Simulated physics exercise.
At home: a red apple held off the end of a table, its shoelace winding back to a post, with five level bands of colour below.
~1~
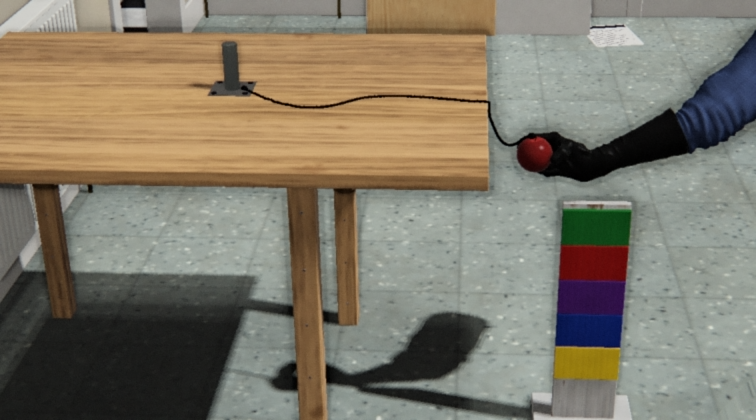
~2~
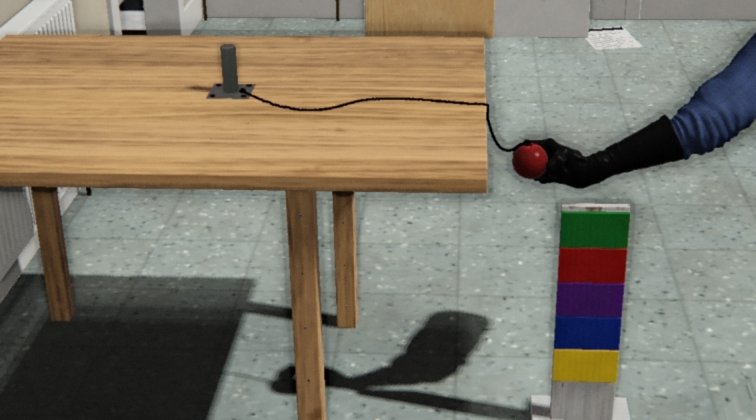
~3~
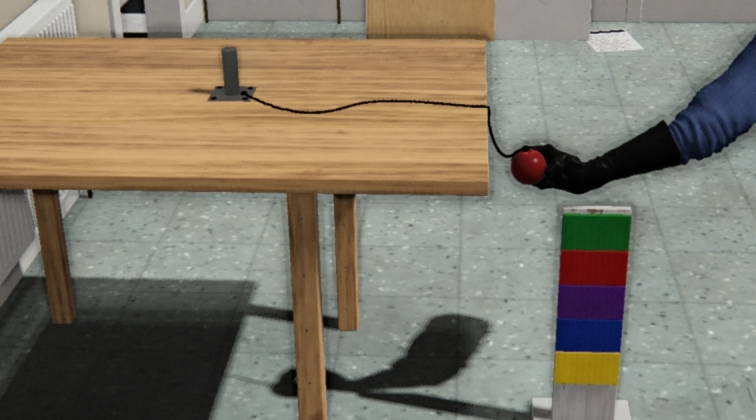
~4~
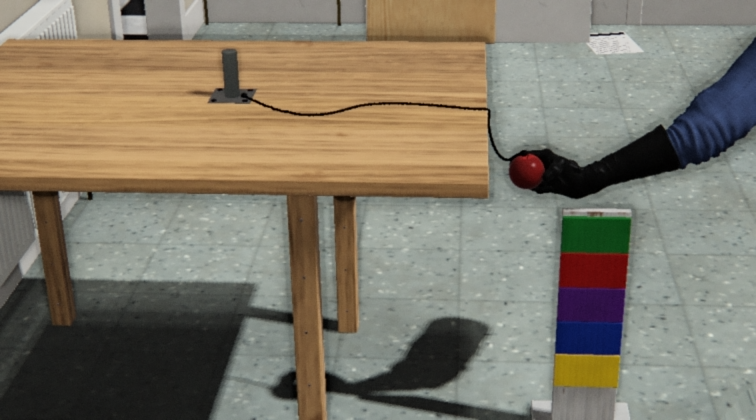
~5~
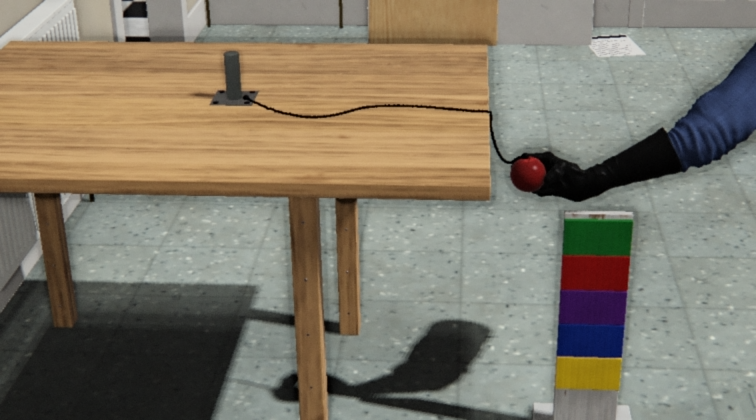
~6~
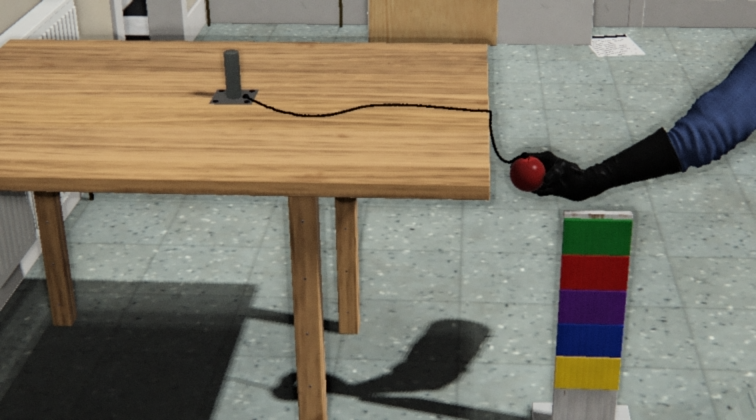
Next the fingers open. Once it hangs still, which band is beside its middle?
Its centre hangs level with the green band.
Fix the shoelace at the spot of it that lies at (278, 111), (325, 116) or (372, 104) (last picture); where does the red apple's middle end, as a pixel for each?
The places are (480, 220), (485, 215) and (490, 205).
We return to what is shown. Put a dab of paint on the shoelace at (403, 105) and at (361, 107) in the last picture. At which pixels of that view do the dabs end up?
About (431, 110), and the other about (389, 107).
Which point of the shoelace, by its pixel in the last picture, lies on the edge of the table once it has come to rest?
It lies at about (463, 110).
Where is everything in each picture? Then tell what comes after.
The first frame shows red apple (535, 154); green (596, 229); red (594, 264); purple (591, 298); blue (589, 332); yellow (587, 364).
The second frame shows red apple (530, 161); shoelace through (261, 100) (309, 110) (370, 100) (431, 101) (488, 119).
The third frame shows red apple (529, 167).
The fourth frame shows red apple (526, 172); shoelace through (263, 105) (310, 115) (371, 104) (432, 105) (489, 124).
The fifth frame shows red apple (528, 174).
The sixth frame shows red apple (528, 174); shoelace through (264, 106) (312, 116) (373, 106) (434, 107) (490, 126).
A little later, apple near (505, 223); level with green.
Next, apple near (469, 229); level with green.
Later still, apple near (476, 232); level with green.
When it is over, apple near (482, 234); level with green. Its middle rests at the green band.
